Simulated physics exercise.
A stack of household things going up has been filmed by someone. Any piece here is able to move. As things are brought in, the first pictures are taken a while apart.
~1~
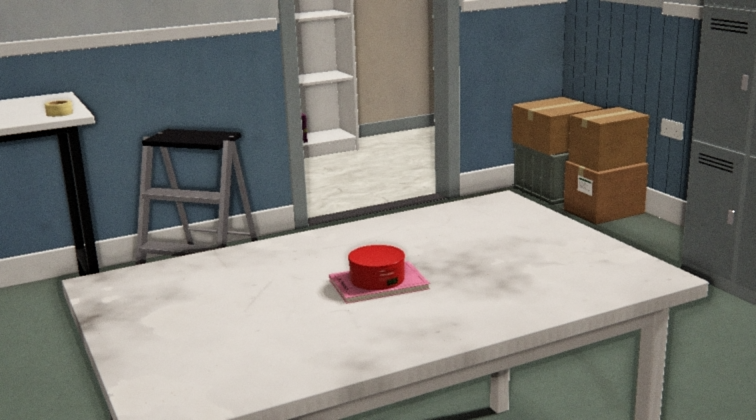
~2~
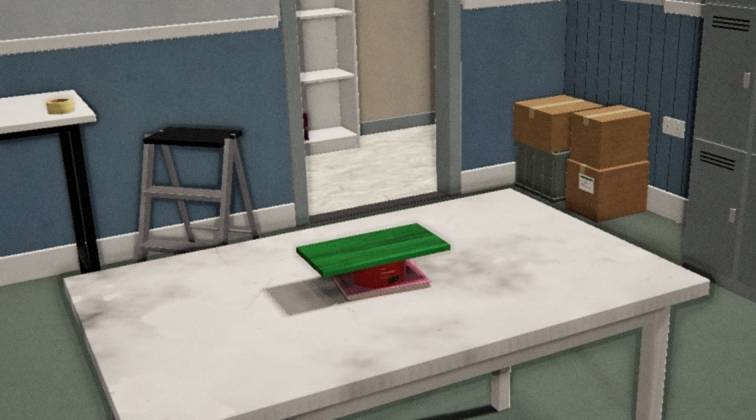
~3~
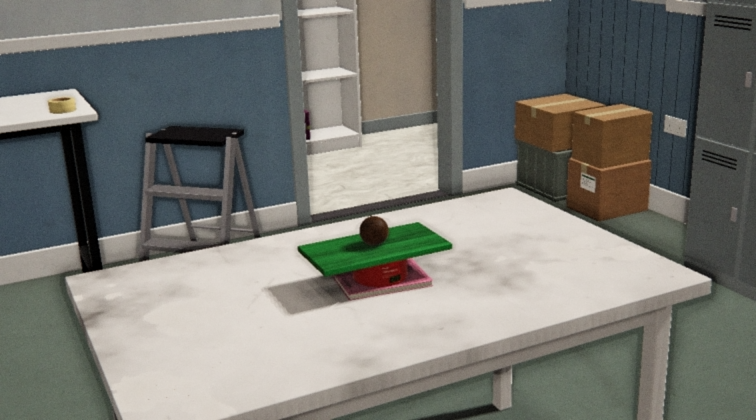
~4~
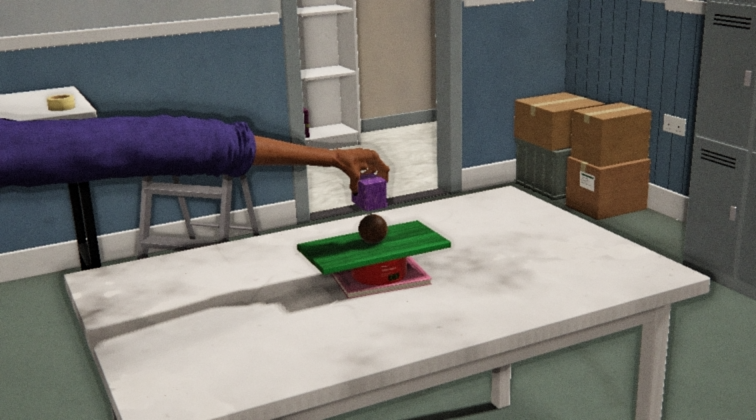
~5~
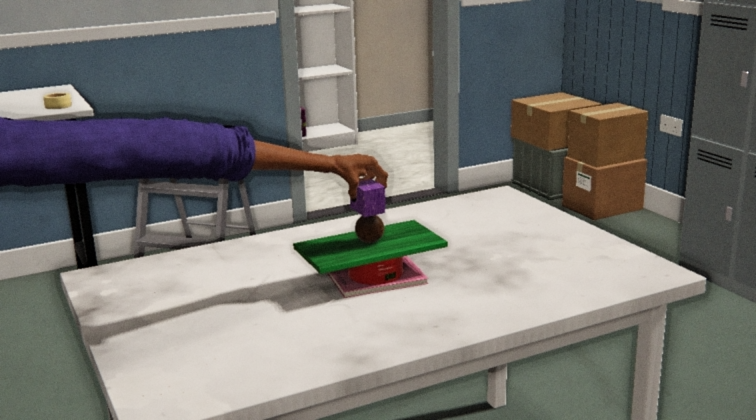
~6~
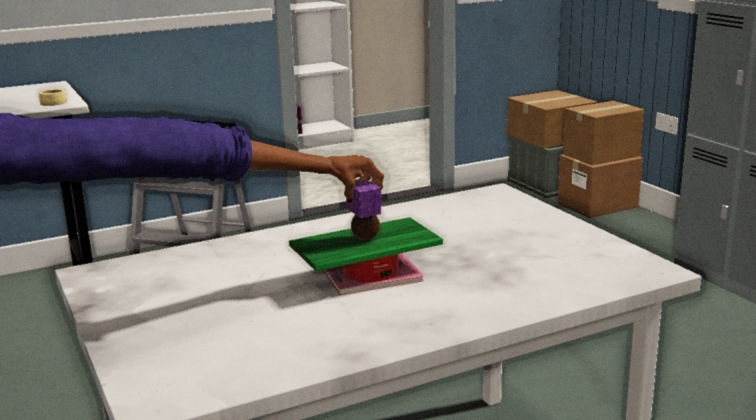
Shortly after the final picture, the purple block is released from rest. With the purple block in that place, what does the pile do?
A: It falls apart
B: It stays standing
A.
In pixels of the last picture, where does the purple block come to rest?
Around (321, 238).
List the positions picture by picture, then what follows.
In the first frame, the last thing is not in view yet.
In the second frame, the last thing is not in view yet; green board (373, 248).
In the third frame, the last thing is not in view yet; brown ball (374, 230).
In the fourth frame, coming down; purple block (369, 192); green board (374, 246).
In the fifth frame, coming down; purple block (367, 197); brown ball (370, 228).
In the sixth frame, set down, still held; purple block (363, 198); green board (366, 242).
Then, 0.40 s after the last picture, purple block tipped 21° from how it was near (355, 202).
Then, 0.50 s after the last picture, purple block tipped 46° from how it was near (345, 207).
Then, 0.60 s after the last picture, purple block now fallen.
Then, 0.70 s after the last picture, things are still on the move.
At rest, fallen, purple block; the other 4 in place. Seen from the same camera at the end, purple block near (321, 238). The pile gives way.
